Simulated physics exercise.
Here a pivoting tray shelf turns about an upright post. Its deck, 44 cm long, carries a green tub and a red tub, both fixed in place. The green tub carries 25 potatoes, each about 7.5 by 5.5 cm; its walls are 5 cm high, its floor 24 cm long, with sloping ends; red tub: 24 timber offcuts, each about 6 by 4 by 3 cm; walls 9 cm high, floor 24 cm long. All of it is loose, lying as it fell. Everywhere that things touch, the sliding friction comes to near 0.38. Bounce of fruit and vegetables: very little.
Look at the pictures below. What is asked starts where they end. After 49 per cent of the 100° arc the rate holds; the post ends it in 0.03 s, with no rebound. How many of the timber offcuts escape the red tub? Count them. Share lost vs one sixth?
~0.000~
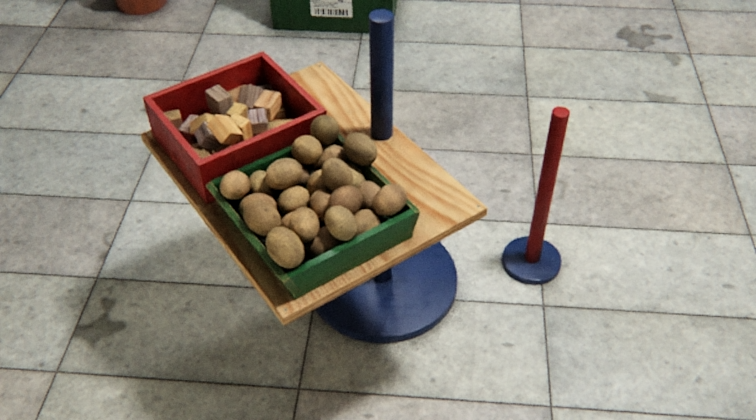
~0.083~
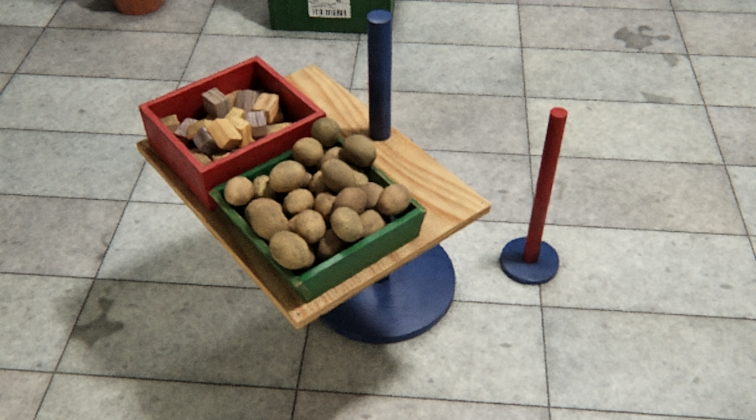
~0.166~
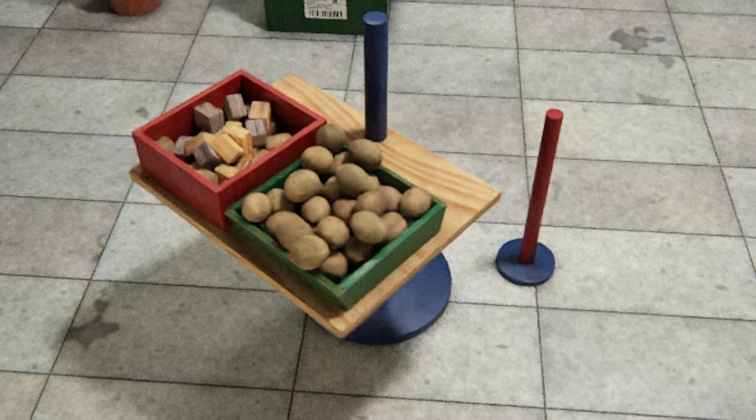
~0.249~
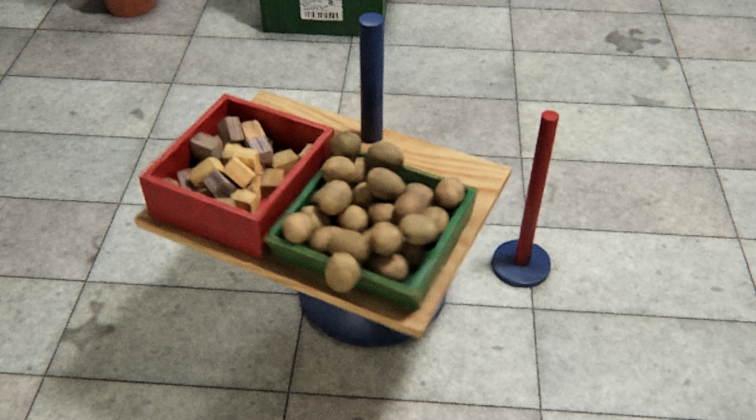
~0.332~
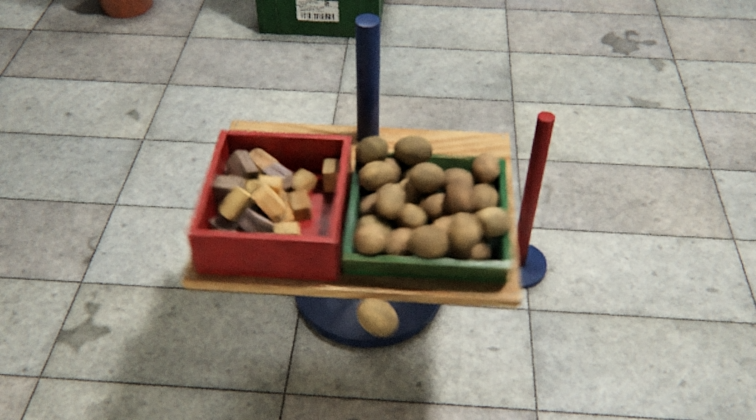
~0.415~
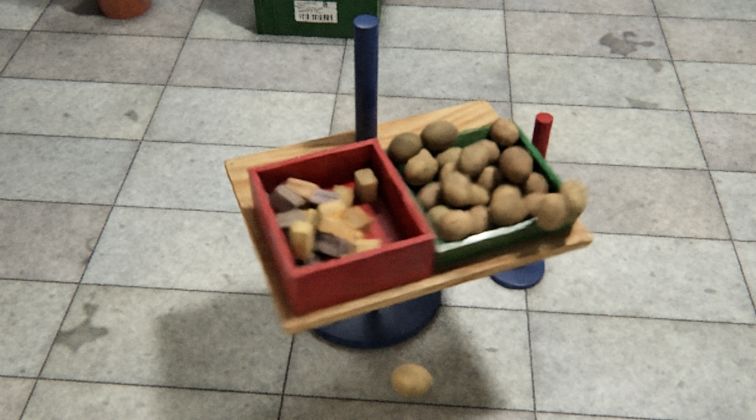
Below.
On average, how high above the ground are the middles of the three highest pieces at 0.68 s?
Mean height: Some 64 cm.
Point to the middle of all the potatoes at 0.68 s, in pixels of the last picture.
Centre: Around (508, 145) px.
After 0.48 s, end of the swing.
After 0.56 s, green tub 21 in, 4 out and red tub 24 in, 0 out.
After 0.68 s, green tub 18 in, 7 out and red tub 24 in, 0 out.
After 0.90 s, green tub 14 in, 11 out and red tub 23 in, 1 out.
When it is over (at 1.34 s), green tub 14 in, 11 out and red tub 23 in, 1 out. Asked share, 1 of 24, 4 per cent.
